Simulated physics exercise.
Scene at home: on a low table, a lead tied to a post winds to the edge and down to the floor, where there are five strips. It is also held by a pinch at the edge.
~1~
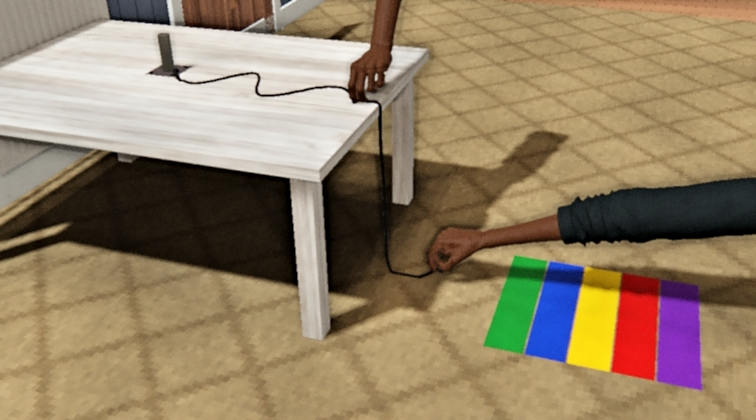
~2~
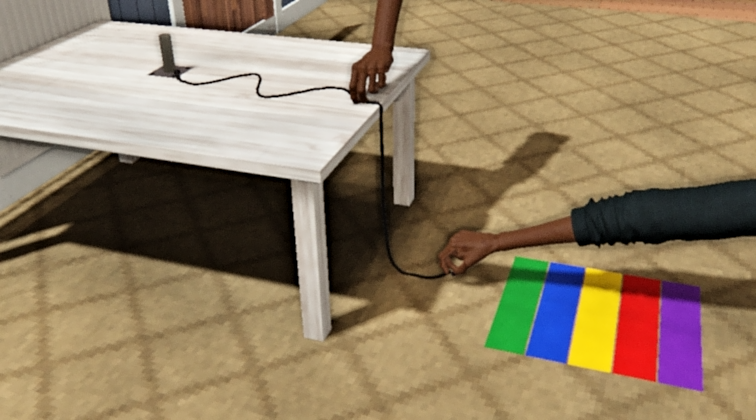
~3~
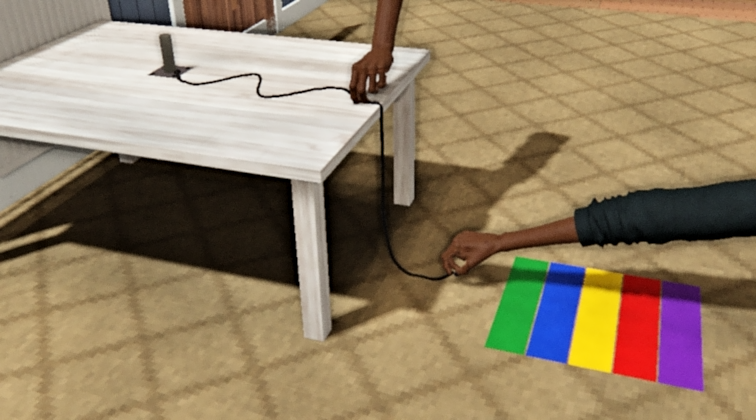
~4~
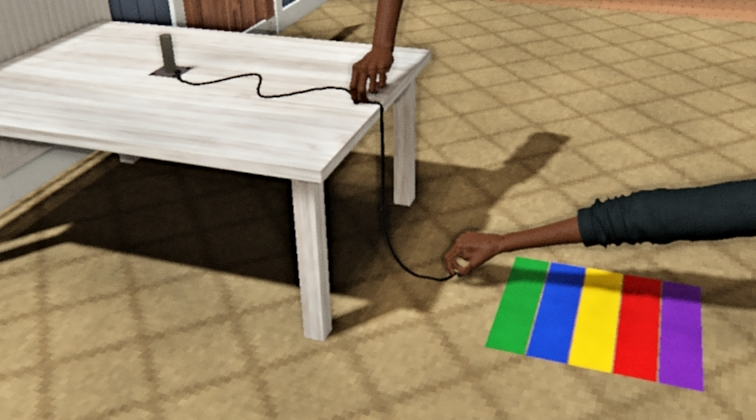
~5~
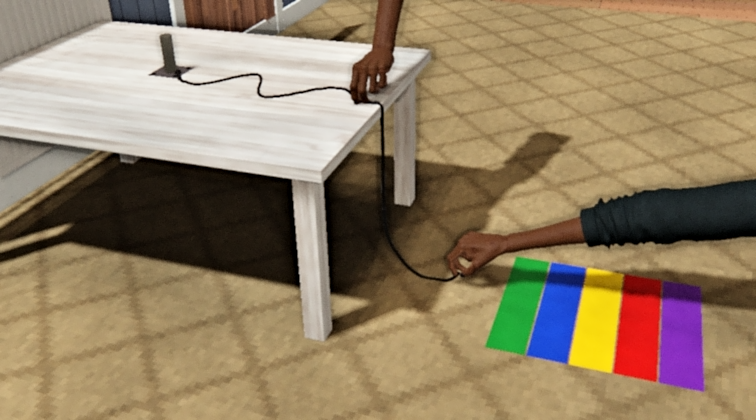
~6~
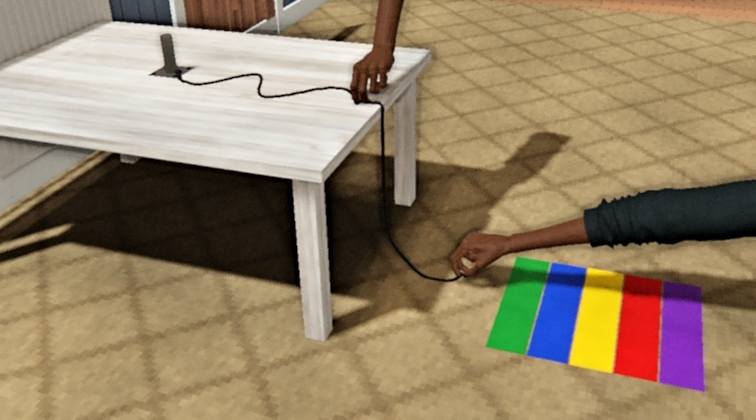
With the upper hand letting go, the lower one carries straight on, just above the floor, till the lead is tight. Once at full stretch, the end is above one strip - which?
The end stops over the purple strip.
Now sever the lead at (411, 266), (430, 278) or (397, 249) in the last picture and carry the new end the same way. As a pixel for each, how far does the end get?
The pixels come out at around (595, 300), (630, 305) and (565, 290), one per try.
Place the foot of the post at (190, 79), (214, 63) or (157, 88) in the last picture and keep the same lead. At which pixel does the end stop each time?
(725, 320), (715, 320) and (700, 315), in that order.
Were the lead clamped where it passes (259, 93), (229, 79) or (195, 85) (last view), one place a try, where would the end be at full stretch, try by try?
Pixel places, try by try: (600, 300), (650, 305), (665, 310).
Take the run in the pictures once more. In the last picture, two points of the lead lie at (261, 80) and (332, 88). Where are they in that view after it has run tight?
Roughly (294, 88) for the first and (403, 117) for the second.
Soon after, end near (599, 298); over yellow.
After that, end near (652, 307); over red.
At the stop, end near (684, 313); over purple. It gets as far as the purple strip.
